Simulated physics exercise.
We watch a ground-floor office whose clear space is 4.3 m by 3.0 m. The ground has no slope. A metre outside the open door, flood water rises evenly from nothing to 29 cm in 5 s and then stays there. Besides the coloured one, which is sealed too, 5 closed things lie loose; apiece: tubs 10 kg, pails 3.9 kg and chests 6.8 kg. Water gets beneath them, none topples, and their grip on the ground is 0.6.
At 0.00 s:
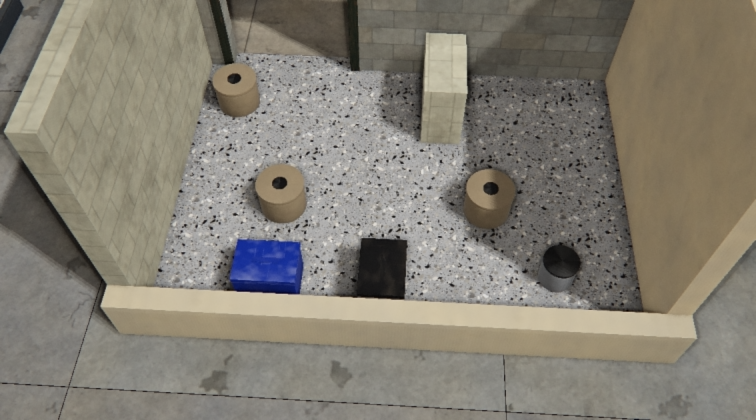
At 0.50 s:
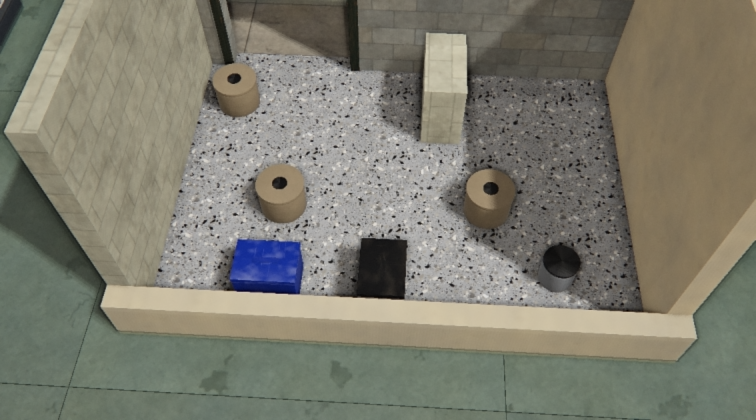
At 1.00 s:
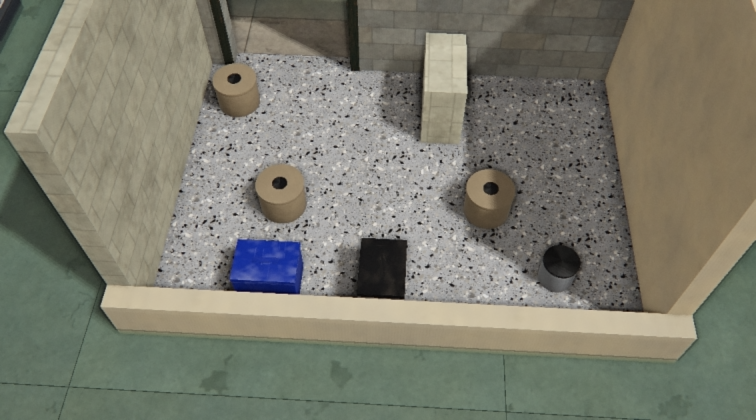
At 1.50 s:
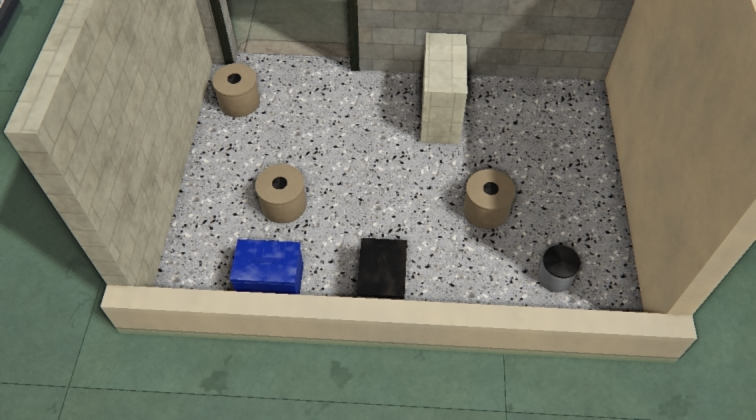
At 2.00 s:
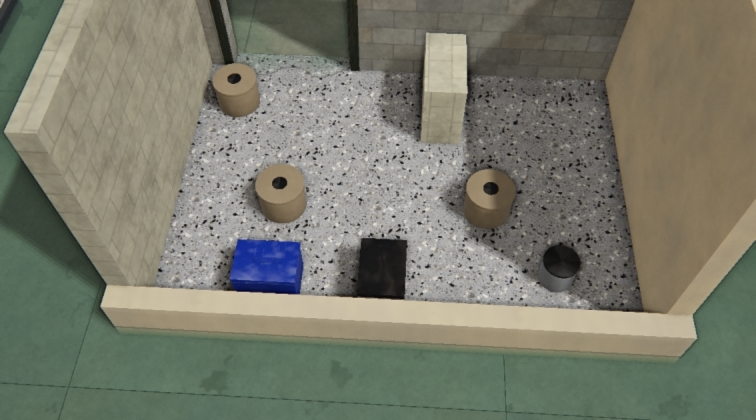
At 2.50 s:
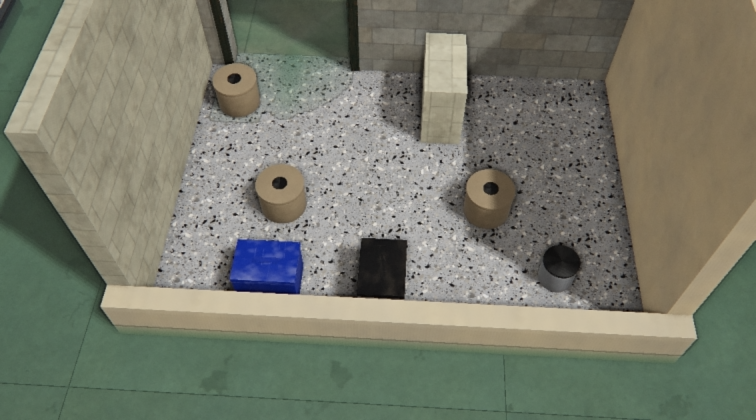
In this clip, greenish water covers the ground outside a walled room holding a blue chest, a black box and several round containers, then spreads through the open doorway onto the speckled floor, while the objects inside stay still.
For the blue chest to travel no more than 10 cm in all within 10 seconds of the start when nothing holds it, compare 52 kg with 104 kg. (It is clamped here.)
I expect that only the higher weight holds it.
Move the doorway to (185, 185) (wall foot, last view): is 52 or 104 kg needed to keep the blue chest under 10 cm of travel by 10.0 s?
In that case the smaller load will do.
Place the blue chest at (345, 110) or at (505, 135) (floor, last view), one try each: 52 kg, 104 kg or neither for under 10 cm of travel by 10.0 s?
In turn: Either load holds; the smaller is enough.
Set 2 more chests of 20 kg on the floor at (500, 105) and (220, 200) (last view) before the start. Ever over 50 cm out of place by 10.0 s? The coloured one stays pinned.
In turn: Short of it, over.
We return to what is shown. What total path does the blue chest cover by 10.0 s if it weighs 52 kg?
About 140 cm.
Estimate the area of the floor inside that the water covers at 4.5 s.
Roughly 6.5 m2.
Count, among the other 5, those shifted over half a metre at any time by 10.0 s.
I count 5.
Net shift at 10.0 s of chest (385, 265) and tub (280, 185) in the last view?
In that order: 250 cm, 350 cm.
After 3.5 s the blue chest would be 0 cm from its start with 52 kg and 0 cm from its start with 104 kg; 0 cm of water round it then.
After 4.5 s the blue chest would be 0 cm from its start with 52 kg and 0 cm from its start with 104 kg; 0 cm of water round it then.
After 7.0 s the blue chest would be 31 cm from its start with 52 kg and 0 cm from its start with 104 kg; 21 cm of water round it then.
After 10.0 s the blue chest would be 137 cm from its start with 52 kg and 0 cm from its start with 104 kg; 20 cm of water round it then.
